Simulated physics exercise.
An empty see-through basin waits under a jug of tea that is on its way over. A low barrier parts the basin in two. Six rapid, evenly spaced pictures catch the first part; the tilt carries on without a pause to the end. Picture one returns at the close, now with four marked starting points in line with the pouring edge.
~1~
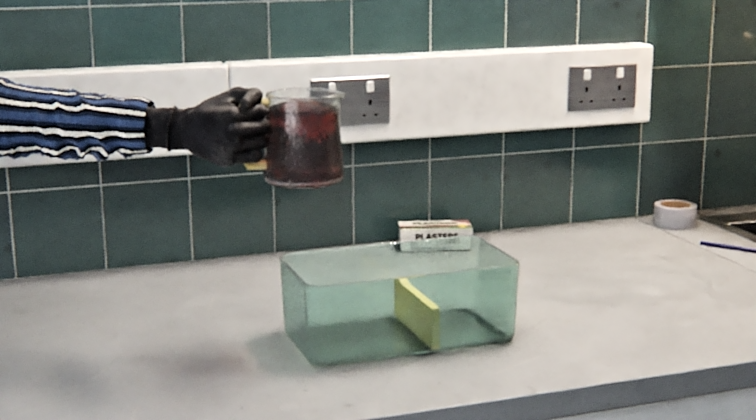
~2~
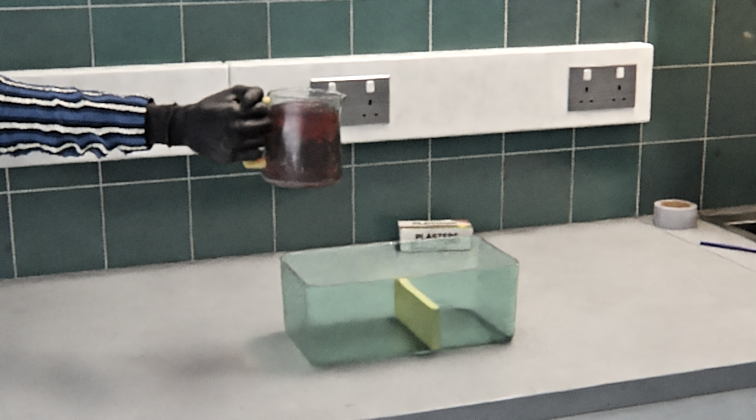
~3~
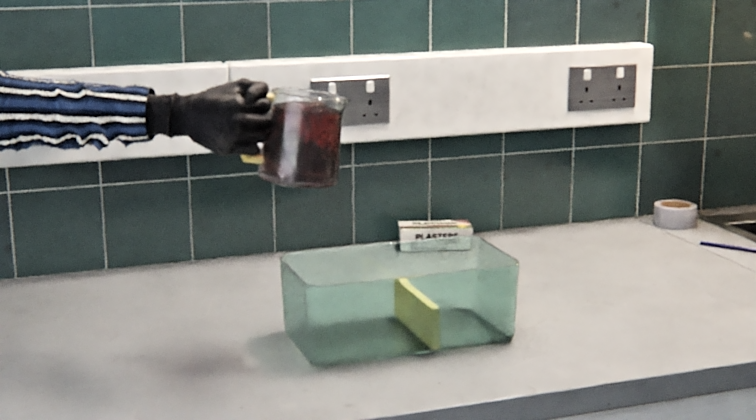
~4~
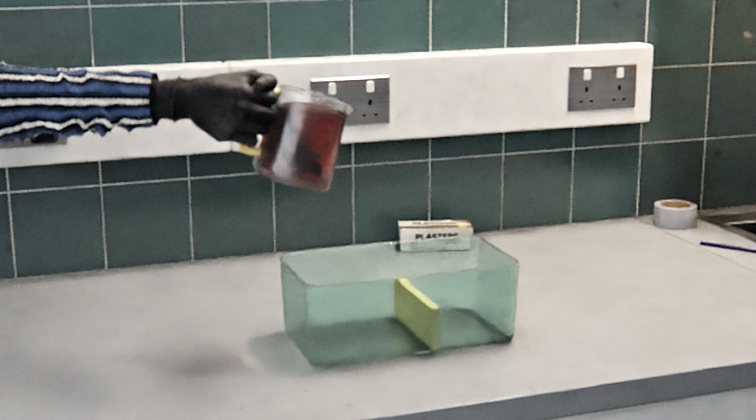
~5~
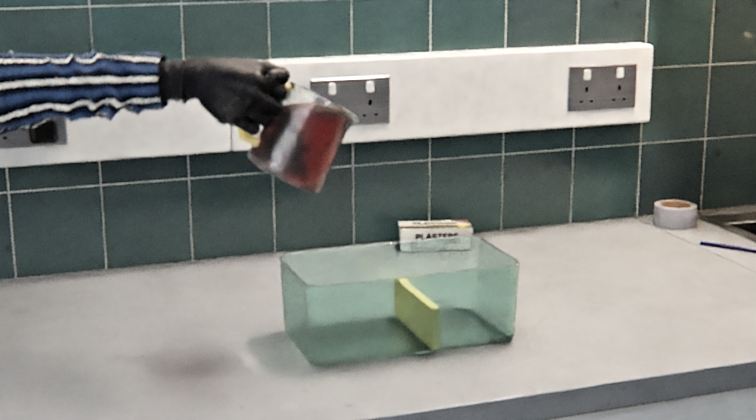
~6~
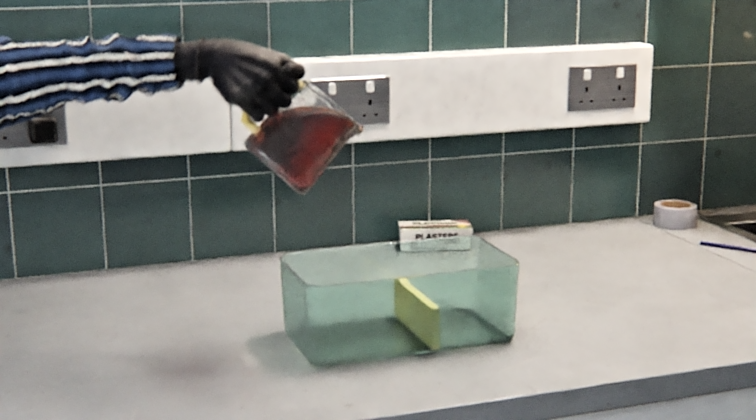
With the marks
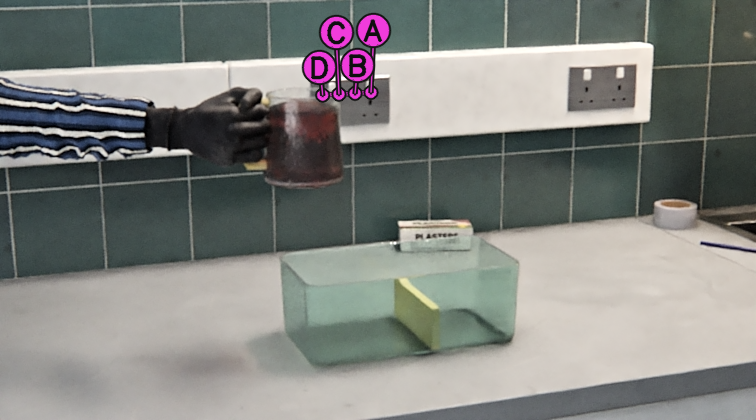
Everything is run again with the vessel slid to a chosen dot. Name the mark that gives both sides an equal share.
Take A.
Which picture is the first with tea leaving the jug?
Picture 6.
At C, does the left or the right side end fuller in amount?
More ends on the left.
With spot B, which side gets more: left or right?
The left side.
On the marked copy, A at (370, 92); B at (355, 93); C at (338, 94); D at (322, 95).
If A is chosen, about 48 % ends left of the wall and 48 % right of it; 5 % is lost outside.
If B is chosen, about 71 % ends left of the wall and 17 % right of it; 13 % is lost outside.
If C is chosen, about 82 % ends left of the wall and 5 % right of it; 13 % is lost outside.
If D is chosen, about 86 % ends left of the wall and 5 % right of it; 9 % is lost outside.
